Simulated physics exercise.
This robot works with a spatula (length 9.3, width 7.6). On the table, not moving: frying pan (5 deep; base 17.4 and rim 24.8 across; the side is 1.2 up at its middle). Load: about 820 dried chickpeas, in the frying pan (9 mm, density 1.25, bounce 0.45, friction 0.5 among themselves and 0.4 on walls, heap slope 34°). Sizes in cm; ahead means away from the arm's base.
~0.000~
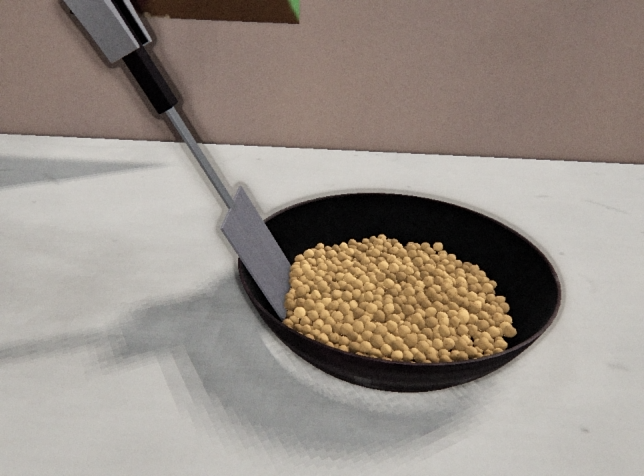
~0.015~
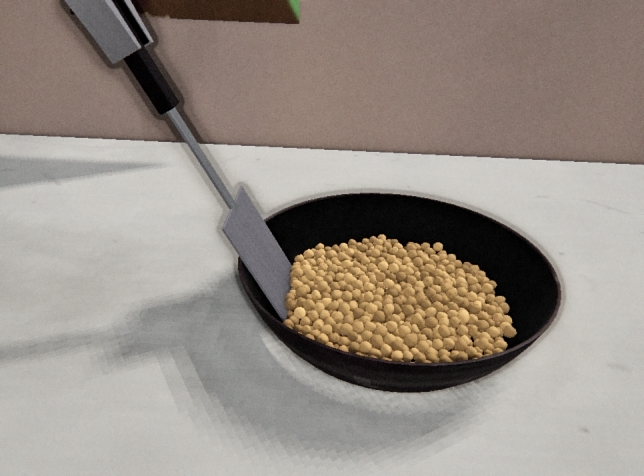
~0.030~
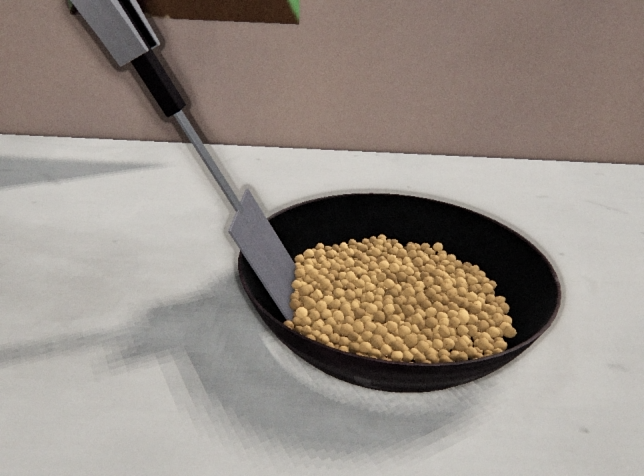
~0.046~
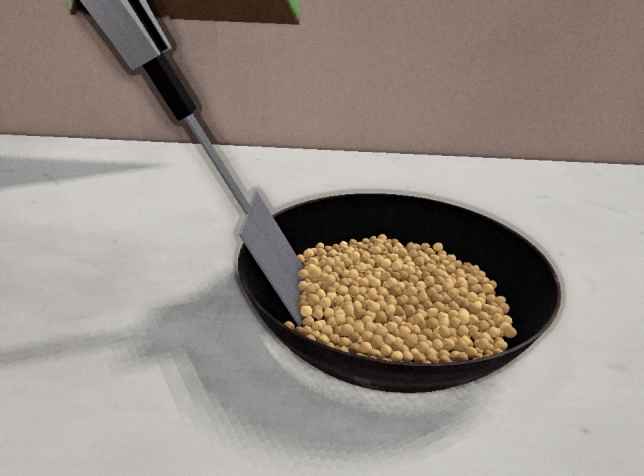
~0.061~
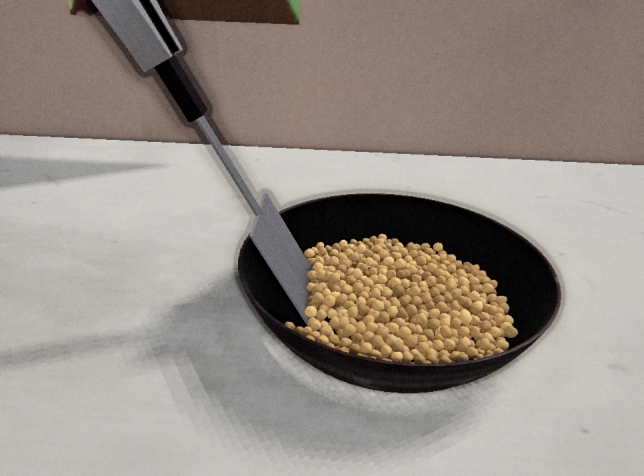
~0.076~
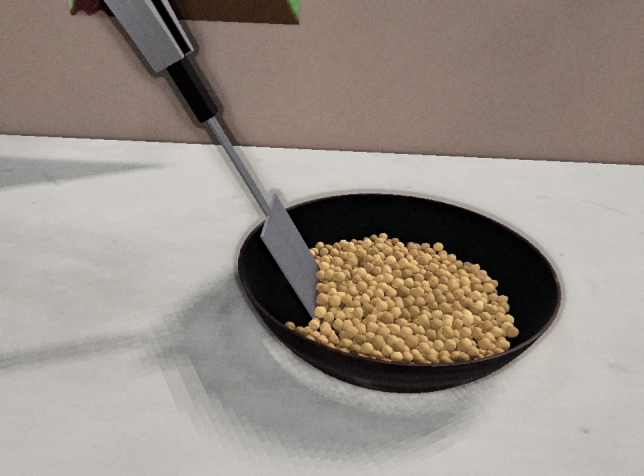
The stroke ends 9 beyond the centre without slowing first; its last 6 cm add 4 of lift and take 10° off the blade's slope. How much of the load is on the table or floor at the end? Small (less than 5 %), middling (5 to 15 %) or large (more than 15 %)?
On the table or floor the share is middling, 5 to 15 %.
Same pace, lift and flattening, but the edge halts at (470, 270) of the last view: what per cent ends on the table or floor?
About 0 per cent.
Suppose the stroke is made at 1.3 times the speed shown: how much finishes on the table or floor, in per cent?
Some 15 per cent.
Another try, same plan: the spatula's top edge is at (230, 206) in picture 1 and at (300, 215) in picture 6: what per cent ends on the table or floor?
Some 15 per cent.
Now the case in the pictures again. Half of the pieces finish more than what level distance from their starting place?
About 3 cm.
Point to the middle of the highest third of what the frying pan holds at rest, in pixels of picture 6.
Around (487, 291).
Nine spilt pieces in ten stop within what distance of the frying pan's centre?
Roughly 30 cm.
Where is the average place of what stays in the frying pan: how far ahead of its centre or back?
About 3.5 cm ahead.
After 0.18 s, sloping 61°, highest piece 5 above the table; 825 in the frying pan.
After 0.29 s, sloping 57°, highest piece 5 above the table; 825 in the frying pan.
After 0.54 s, sloping 51°, highest piece 6 above the table; 751 in the frying pan, 73 on the table or floor, 1 on the blade or in flight.
After 1.59 s, sloping 51°, highest piece 6 above the table; 751 in the frying pan, 74 on the table or floor.
At rest, 751 in the frying pan, 74 on the table or floor. That is 9 % on the table or floor.
